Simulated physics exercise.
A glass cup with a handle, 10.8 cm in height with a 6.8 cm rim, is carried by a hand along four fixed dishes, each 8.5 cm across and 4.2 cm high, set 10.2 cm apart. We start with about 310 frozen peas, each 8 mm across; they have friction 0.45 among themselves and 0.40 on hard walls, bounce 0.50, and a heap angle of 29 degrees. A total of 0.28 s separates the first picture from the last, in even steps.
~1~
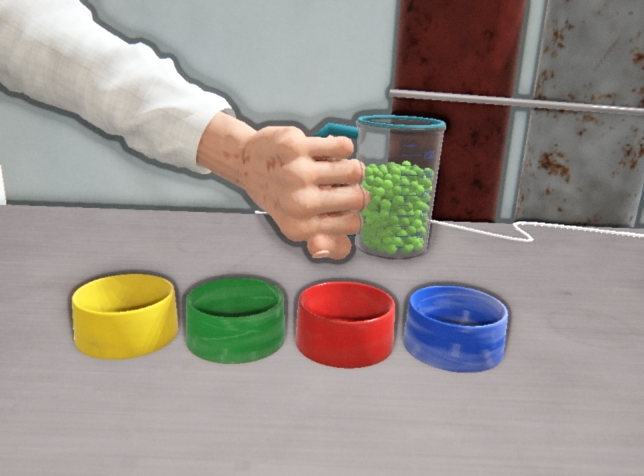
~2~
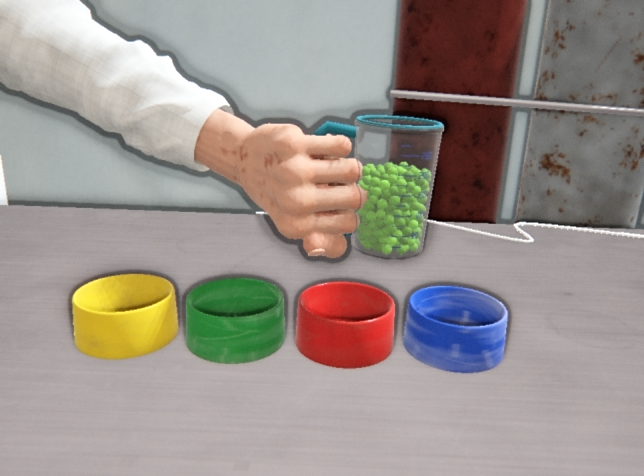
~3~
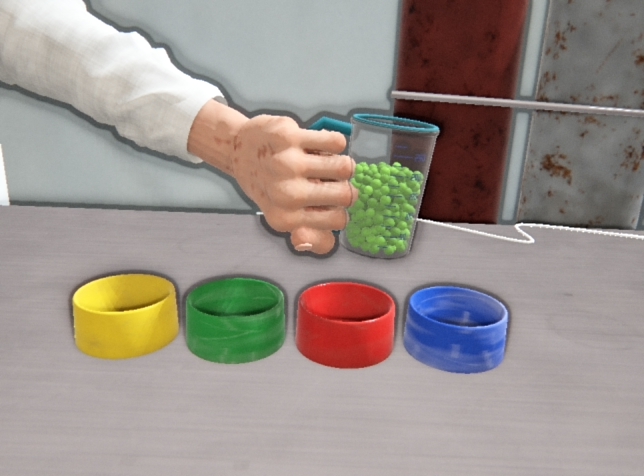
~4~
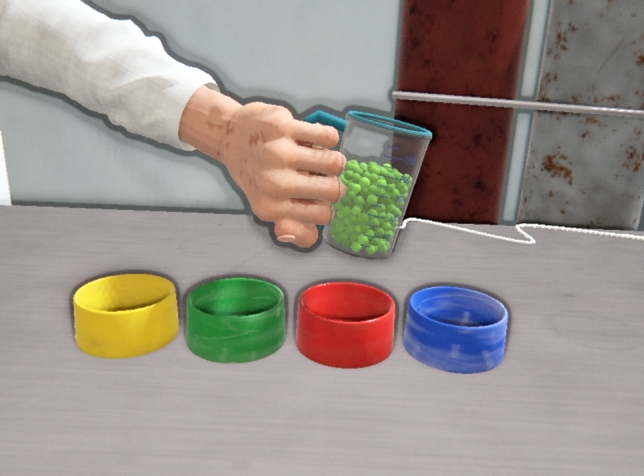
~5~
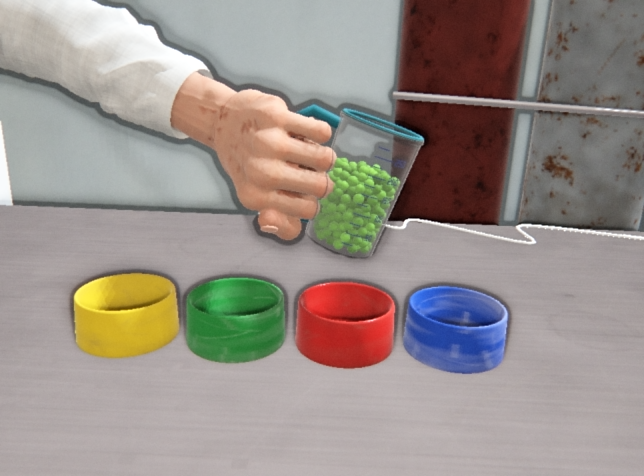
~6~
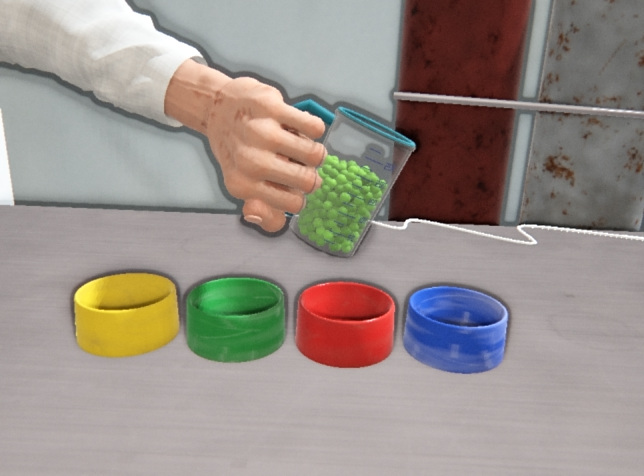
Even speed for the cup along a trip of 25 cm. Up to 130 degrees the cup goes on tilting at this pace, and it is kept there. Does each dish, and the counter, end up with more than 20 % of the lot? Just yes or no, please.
In short: Red no, blue no, green yes, yellow no, counter yes.
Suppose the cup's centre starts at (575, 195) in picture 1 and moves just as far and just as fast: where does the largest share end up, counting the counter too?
The biggest share goes to red.
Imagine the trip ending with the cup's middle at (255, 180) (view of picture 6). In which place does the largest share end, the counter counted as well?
That'd be red, it takes the most.
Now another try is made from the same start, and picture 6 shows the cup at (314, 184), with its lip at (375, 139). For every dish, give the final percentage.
In the end red holds 0, blue holds 0, green holds 40, yellow holds 10.
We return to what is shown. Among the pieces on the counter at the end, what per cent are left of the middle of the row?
Roughly 100 per cent of them.
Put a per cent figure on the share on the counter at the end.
Roughly 35 percent.
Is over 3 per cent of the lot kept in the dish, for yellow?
Result for yellow: Yes, it does.
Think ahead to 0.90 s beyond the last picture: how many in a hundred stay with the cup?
Reading: Approx. 85 %.
Then, 0.54 s after the last picture, tilt 79 degrees; cup holds 100 %.
Then, 0.90 s after the last picture, tilt 117 degrees; cup holds 85 %, green 10 %.
Then, 1.34 s after the last picture, tilt 130 degrees; cup holds 0 %, green 55 %, yellow 10 %.
In the end, red 0 %, blue 0 %, green 55 %, yellow 10 %, counter 35 %.
